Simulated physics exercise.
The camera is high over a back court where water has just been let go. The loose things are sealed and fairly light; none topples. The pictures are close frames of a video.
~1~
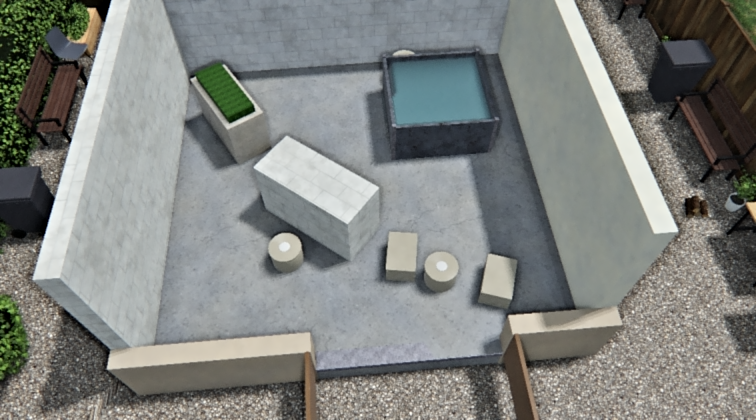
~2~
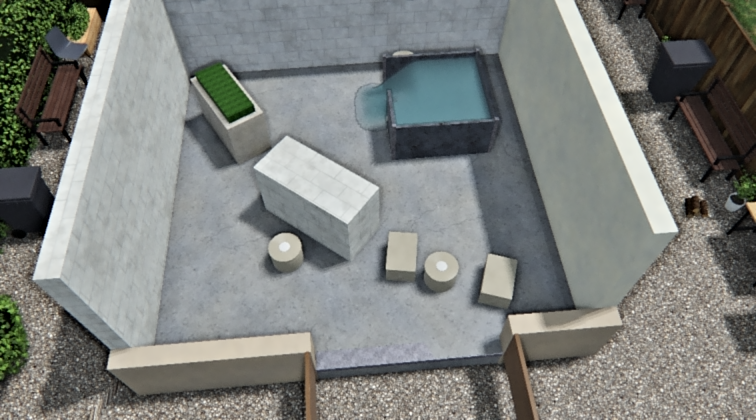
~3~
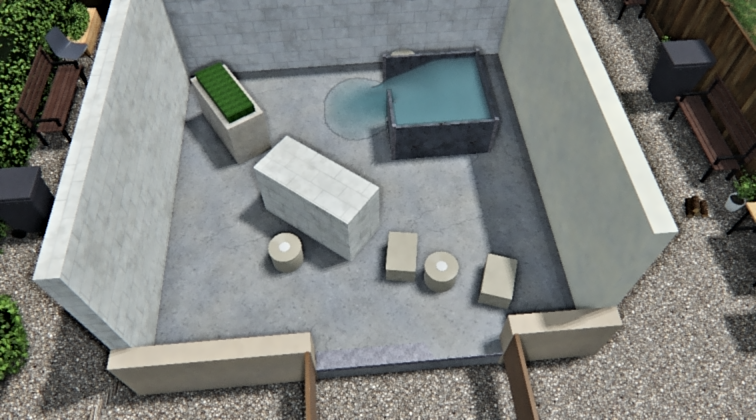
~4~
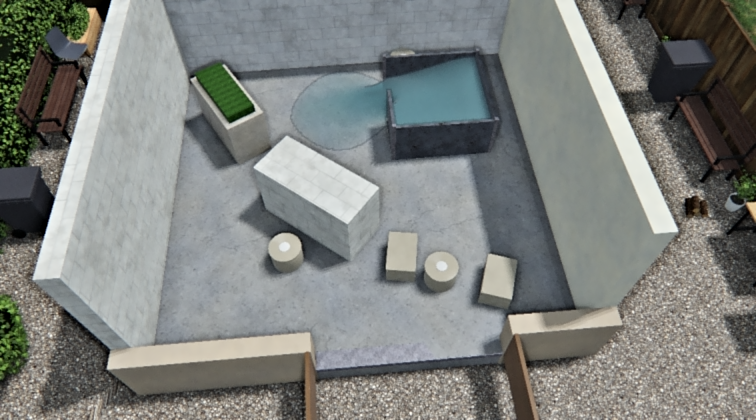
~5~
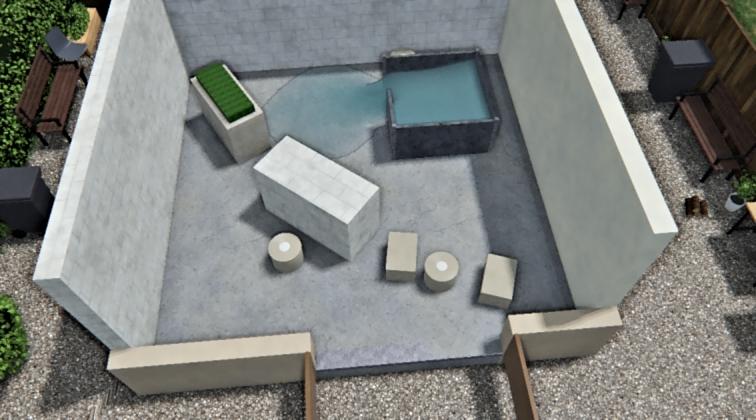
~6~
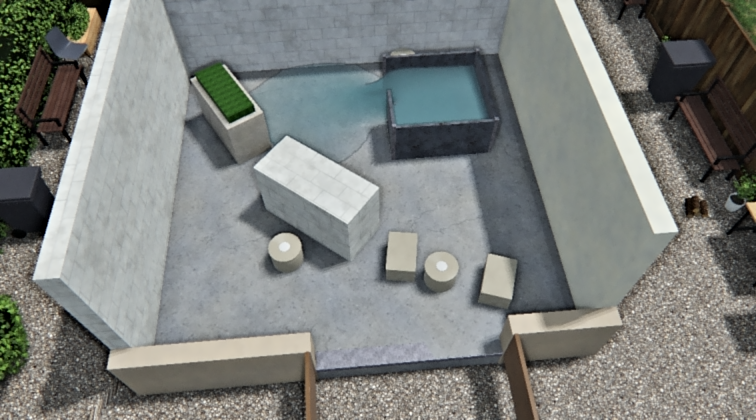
Walled grey courtyard seen from above, with water pouring from a dark tank's left side and spreading leftward across the floor.
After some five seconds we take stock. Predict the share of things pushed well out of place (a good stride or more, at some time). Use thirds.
It is less than a third.
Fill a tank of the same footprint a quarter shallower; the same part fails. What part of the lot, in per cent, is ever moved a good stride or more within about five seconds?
About 0 per cent.
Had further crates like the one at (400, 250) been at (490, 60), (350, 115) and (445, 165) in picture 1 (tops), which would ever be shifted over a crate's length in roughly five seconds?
In that order: Short of that, that far or more, under that.
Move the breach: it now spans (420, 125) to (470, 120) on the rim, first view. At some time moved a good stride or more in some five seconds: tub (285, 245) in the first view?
Verdict: Short of that.
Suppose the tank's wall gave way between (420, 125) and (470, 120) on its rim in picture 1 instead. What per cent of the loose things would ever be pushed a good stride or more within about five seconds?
Near 60 in a hundred.
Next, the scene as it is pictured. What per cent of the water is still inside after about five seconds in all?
Roughly 100 per cent.
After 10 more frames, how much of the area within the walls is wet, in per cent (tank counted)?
Near 40 in a hundred.
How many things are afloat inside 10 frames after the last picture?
0 of them.
A moment on, 0 of 5 are well off their spots; 0 afloat.
Next, 0 of 5 are well off their spots; 0 afloat.
Later, 0 of 5 are well off their spots; 0 afloat.
In the end, 0 of 5 are well off their spots, and 0 have been at some point; 0 afloat.
